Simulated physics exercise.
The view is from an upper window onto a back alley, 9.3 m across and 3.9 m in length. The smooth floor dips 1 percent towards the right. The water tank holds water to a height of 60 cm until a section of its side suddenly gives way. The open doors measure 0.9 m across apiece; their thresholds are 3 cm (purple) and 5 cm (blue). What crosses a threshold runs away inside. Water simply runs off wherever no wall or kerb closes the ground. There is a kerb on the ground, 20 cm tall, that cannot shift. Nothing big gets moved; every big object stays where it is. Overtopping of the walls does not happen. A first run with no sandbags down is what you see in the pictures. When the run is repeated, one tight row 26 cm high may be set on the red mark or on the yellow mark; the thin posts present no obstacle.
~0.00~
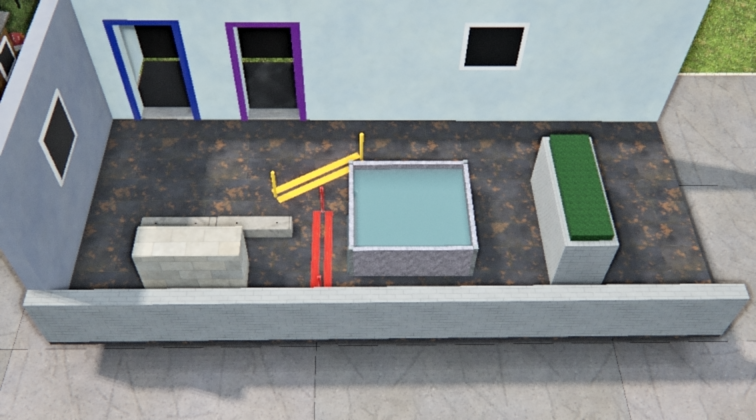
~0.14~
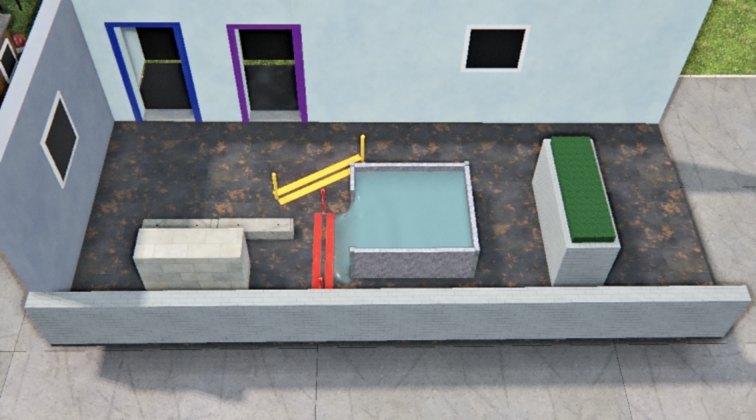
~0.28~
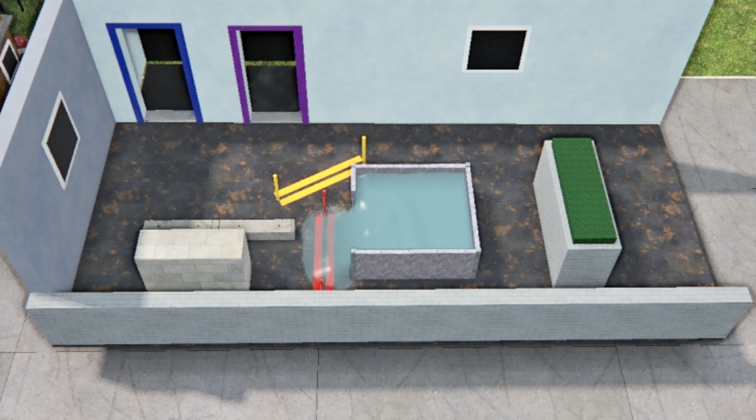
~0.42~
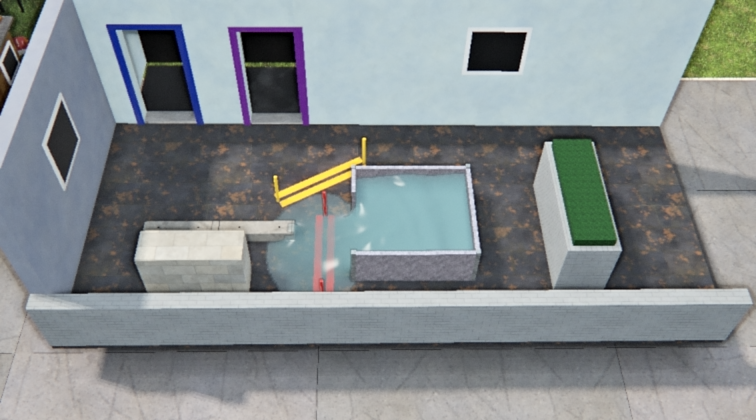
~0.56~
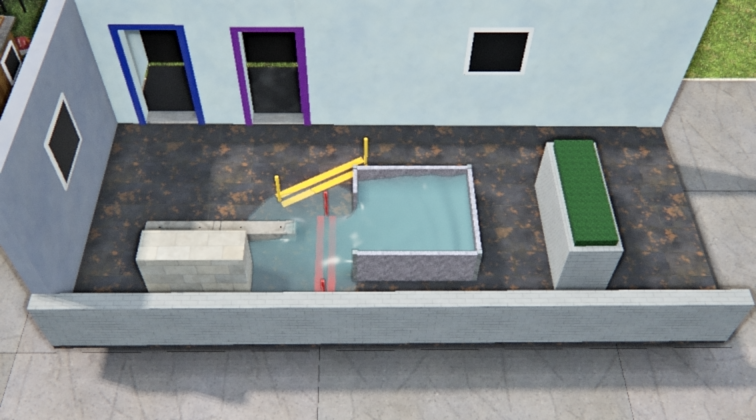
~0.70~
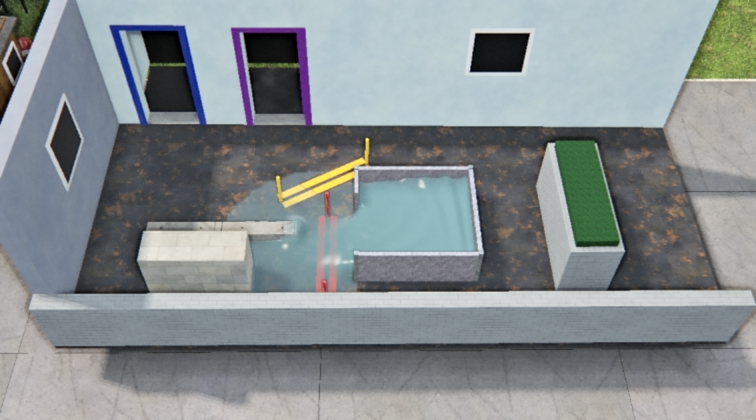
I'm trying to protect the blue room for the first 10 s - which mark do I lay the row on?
Lay it on red.
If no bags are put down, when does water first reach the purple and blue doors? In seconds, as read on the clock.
Arrival times - purple 2.0 s, blue 2.0 s.
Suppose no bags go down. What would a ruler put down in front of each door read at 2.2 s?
Purple 3 cm, blue 7 cm.
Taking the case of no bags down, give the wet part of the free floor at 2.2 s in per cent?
40 %.
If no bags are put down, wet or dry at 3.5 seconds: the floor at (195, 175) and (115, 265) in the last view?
Going in order, I'd call them swamped then swamped.
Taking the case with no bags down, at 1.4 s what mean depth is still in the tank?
Roughly 36 centimetres.
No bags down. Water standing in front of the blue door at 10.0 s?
Roughly 7.0 cm deep.
After 1.4 s water covers 25 % of the floor and is deepest (40 cm) near (272, 319) in the run without bags; in at the blue door, 0 L with no bags, 0 L with the row on red, 0 L on yellow.
After 2.2 s water covers 40 % of the floor and is deepest (40 cm) near (68, 319) in the run without bags; in at the blue door, 0 L with no bags, 0 L with the row on red, 0 L on yellow.
After 3.5 s water covers 50 % of the floor and is deepest (22 cm) near (120, 319) in the run without bags; in at the blue door, 3 L with no bags, 0 L with the row on red, 1 L on yellow.
After 6.0 s water covers 60 % of the floor and is deepest (15 cm) near (289, 247) in the run without bags; in at the blue door, 67 L with no bags, 0 L with the row on red, 53 L on yellow.
After 10.0 s water covers 85 % of the floor and is deepest (10 cm) near (359, 129) in the run without bags; in at the blue door, 110 L with no bags, 5 L with the row on red, 109 L on yellow.
